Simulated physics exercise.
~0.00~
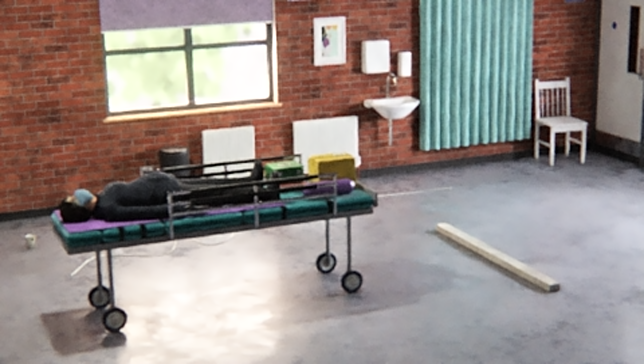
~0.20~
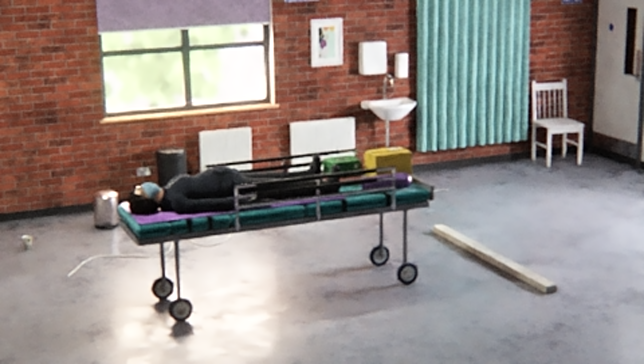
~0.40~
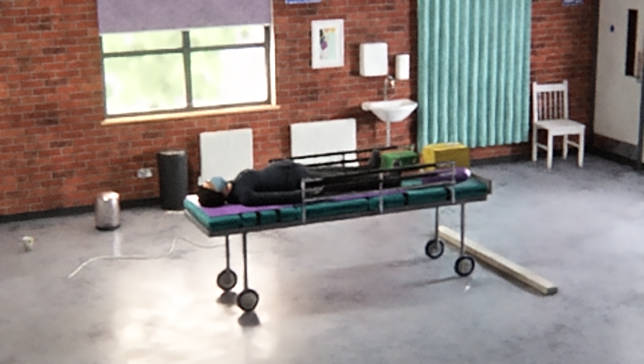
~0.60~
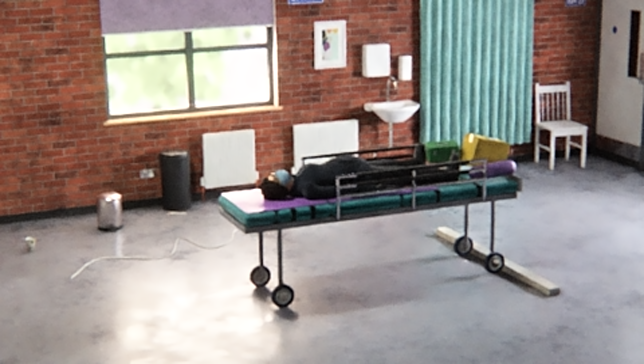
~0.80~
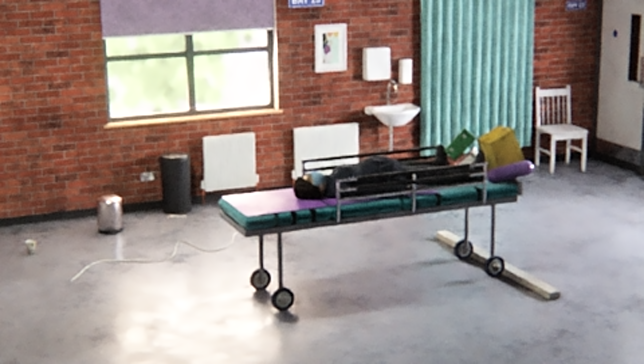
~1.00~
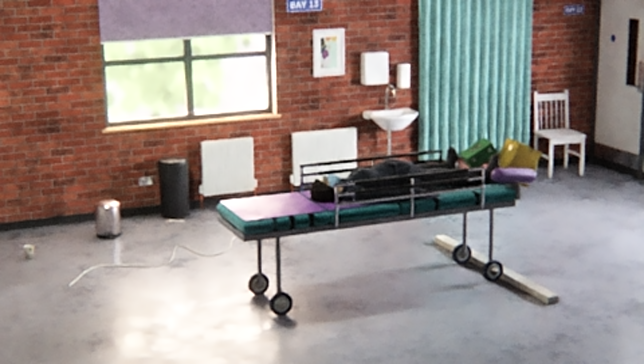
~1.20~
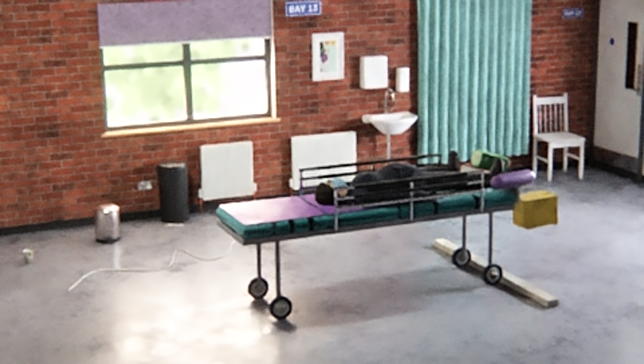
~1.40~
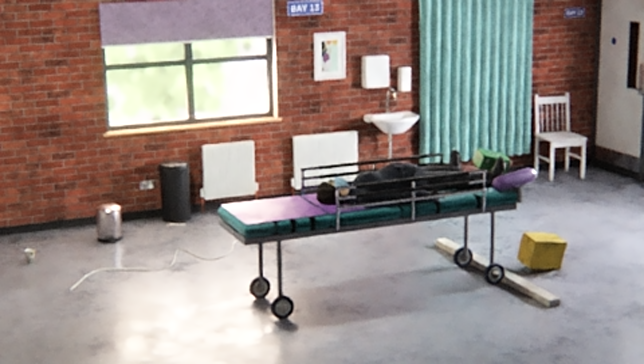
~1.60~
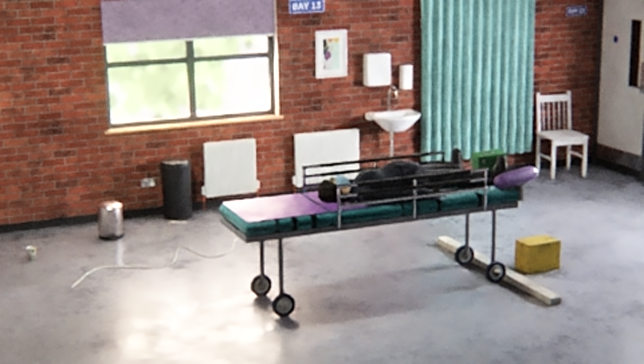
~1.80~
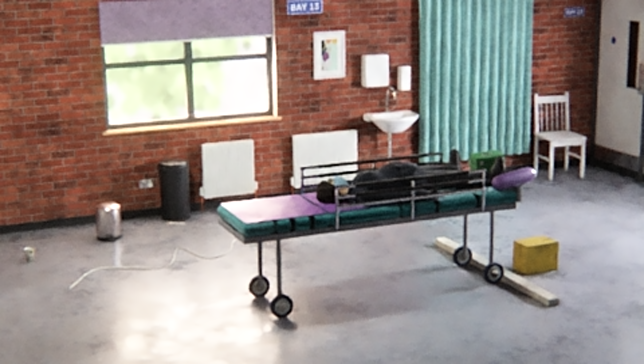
A person in dark clothes lies limp on a wheeled stretcher with a purple and teal surface, seen from slightly above in a brick-walled hospital bay with a window and teal curtain. A yellow holdall, a green case and a purple gas bottle sit towards the right end. The stretcher rolls right towards a pale raised sill on the grey floor and stops there without tilting. The person slides on along it, stopping short of the foot end, while the case and holdall tip. The holdall drops off the end and settles upside down on the floor; the case and bottle stay aboard.
